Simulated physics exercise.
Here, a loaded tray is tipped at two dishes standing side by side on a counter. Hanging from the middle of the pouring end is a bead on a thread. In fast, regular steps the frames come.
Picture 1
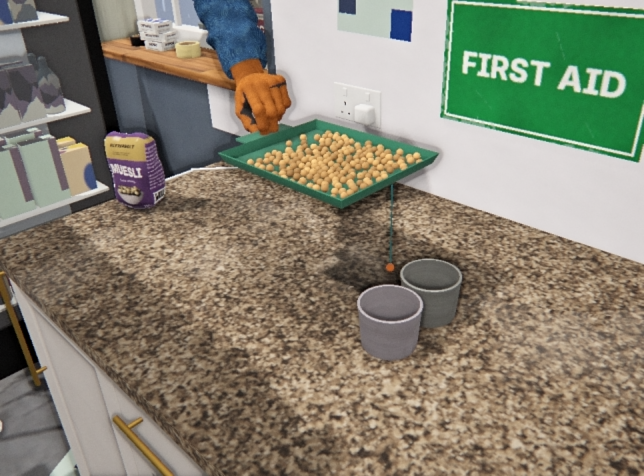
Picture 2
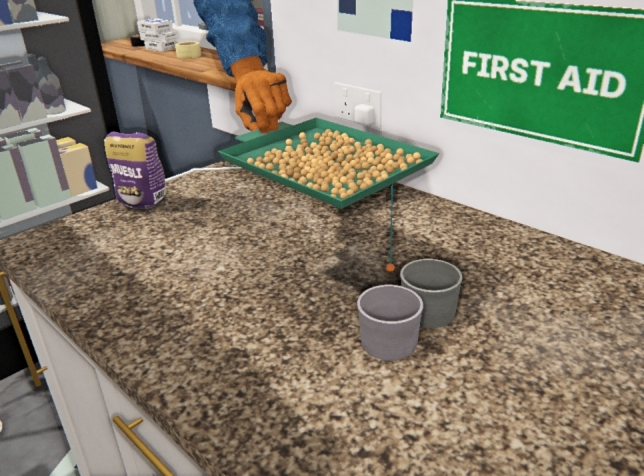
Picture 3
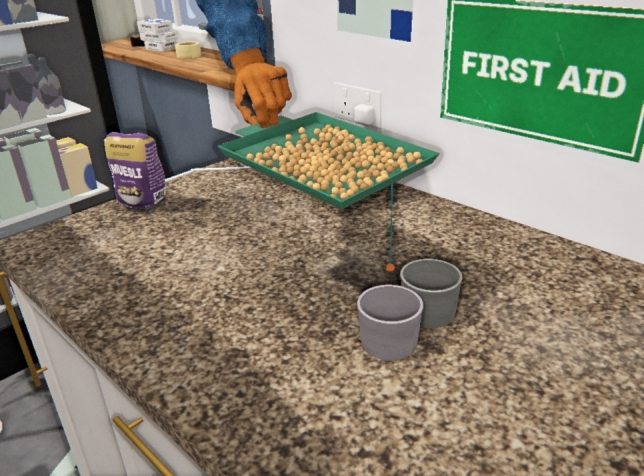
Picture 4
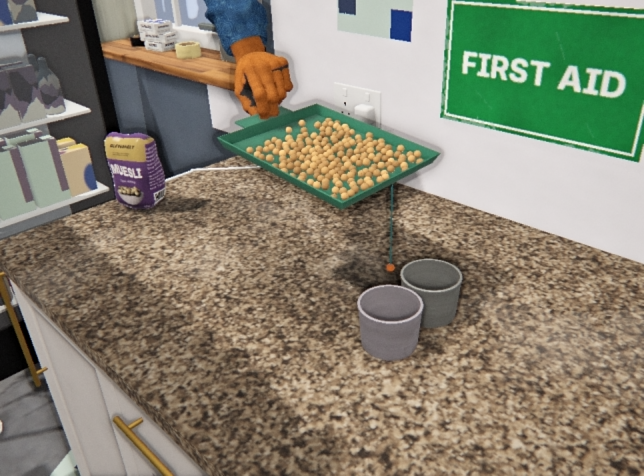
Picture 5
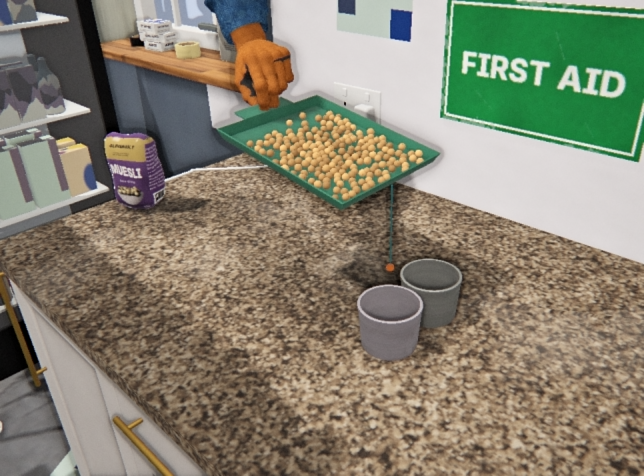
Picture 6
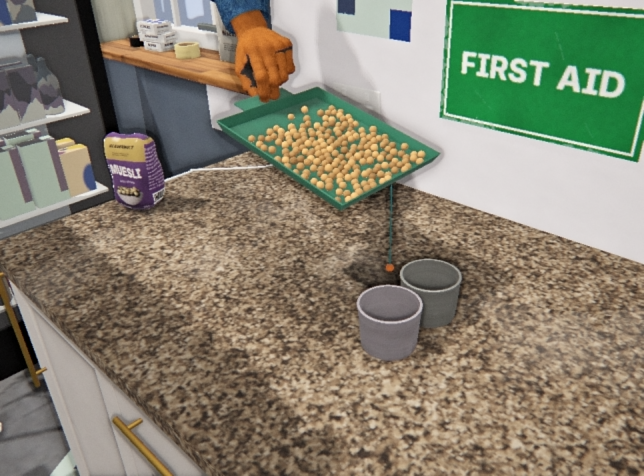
At the start, a gloved orange hand is at the back of a green tray of round wooden beads, above two grey dishes on a speckled counter. The hand then rises slightly, tilting the tray a little toward its near end, and the beads shift slightly while the dishes stay still.
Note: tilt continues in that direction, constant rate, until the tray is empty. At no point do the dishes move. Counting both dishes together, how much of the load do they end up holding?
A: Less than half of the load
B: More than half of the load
B, more than half of the load.
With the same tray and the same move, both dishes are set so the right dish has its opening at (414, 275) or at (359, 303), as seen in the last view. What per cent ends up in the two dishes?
50 %, 20 %.
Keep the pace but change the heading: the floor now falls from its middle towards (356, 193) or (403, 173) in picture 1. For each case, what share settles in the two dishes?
40 % and 50 %.
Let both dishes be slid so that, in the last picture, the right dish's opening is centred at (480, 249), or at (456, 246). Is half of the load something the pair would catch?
Taking them in turn, it's short of half and then short of half.
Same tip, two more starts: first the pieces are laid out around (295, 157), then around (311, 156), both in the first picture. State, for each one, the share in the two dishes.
In order, roughly 60 % and 70 %.
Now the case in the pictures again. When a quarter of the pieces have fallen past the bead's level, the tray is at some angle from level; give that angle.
Approx. 60° from level.
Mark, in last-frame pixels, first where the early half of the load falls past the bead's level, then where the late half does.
(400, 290) first, (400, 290) later.
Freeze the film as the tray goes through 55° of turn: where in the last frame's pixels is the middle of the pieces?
Check around (384, 186) in the last picture.
Shortly afterwards, tray tipped steeply; near two thirds on the tray; a little in the left dish; only a few in the right dish; only a few outside both; near a quarter in the air.
Next, tray tipped right over; near a third in the left dish; near a quarter in the right dish; near a third outside both; a little in the air.
Some moments later, tray tipped past a quarter turn; near a third in the left dish; near a quarter in the right dish; near a third outside both.
In the end, tray tipped past a quarter turn; near a third in the left dish; near a quarter in the right dish; near a third outside both.
